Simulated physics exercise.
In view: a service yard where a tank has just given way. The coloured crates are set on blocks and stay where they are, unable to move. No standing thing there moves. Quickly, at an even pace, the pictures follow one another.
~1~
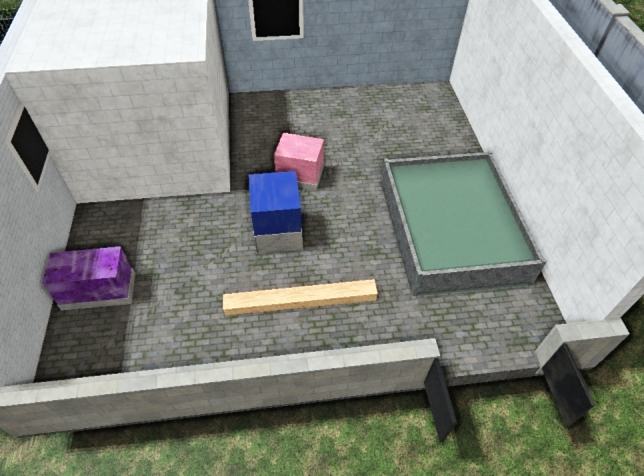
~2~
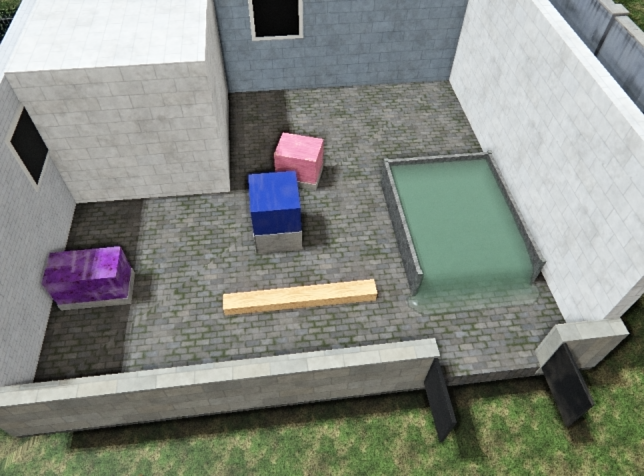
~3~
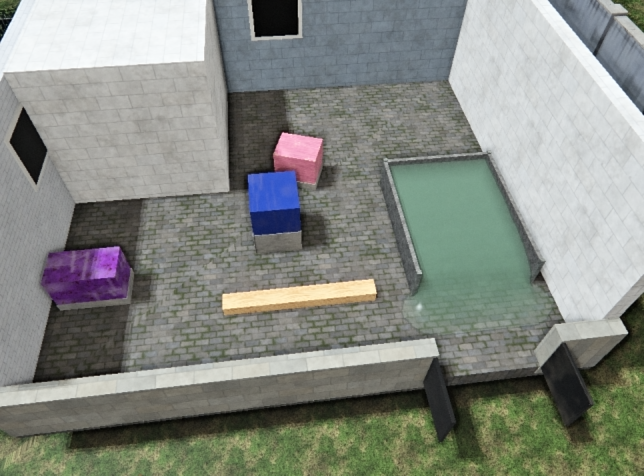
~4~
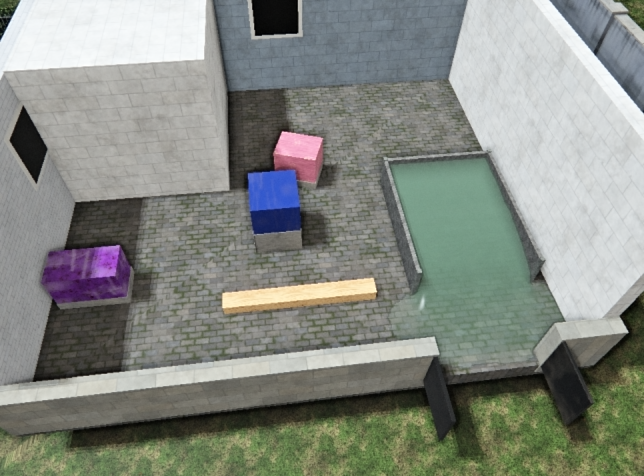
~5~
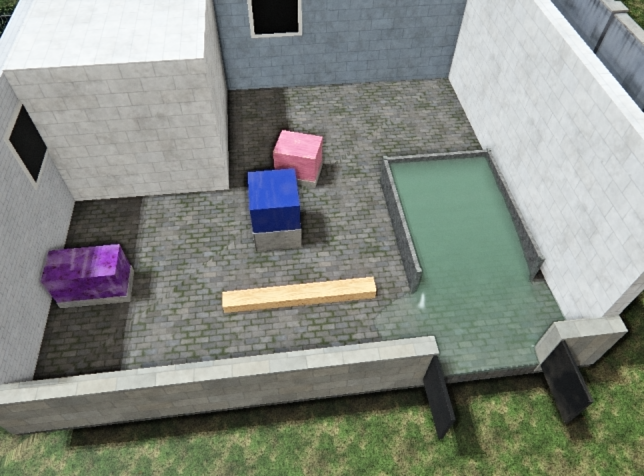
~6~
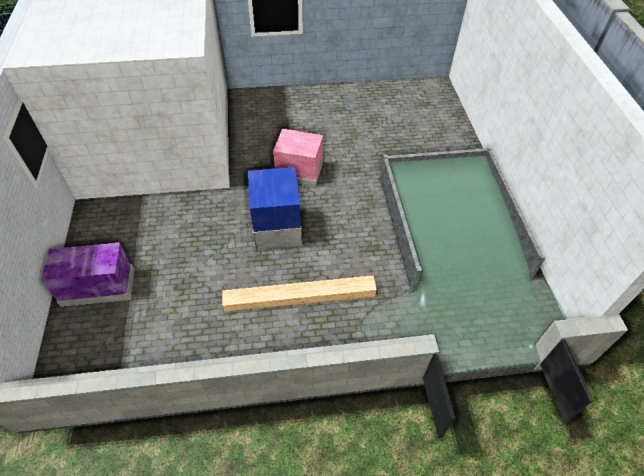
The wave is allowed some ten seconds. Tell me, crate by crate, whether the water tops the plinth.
My prediction: Blue crate: Kept safe; pink crate: Kept safe; purple crate: Kept safe.
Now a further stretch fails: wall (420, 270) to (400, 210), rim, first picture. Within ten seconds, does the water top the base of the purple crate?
Per crate - purple crate: Flooded.
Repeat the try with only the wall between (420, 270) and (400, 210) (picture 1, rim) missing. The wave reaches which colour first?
Answer: The one in blue.
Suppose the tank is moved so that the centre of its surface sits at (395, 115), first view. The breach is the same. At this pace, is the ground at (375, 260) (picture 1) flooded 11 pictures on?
Verdict on that spot: Inundated.
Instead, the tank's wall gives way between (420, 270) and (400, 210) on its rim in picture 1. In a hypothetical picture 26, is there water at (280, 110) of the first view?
Untouched.
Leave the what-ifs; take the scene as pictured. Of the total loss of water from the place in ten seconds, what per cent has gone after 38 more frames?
Around 90 %.
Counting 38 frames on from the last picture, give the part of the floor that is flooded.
It comes to 35 per cent.
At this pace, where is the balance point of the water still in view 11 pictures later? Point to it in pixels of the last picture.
At about (459, 260).
A moment on, water covers 10 % of the floor; the blue crate not reached, the pink crate not reached, the purple crate not reached.
Next, water covers 15 % of the floor; the blue crate not reached, the pink crate not reached, the purple crate not reached.
Then, water covers 25 % of the floor; the blue crate not reached, the pink crate not reached, the purple crate not reached.
Later, water covers 35 % of the floor; the blue crate not reached, the pink crate not reached, the purple crate water round its plinth.
In the end, water covers 40 % of the floor; the blue crate stayed above the water, the pink crate stayed above the water, the purple crate stayed above the water.
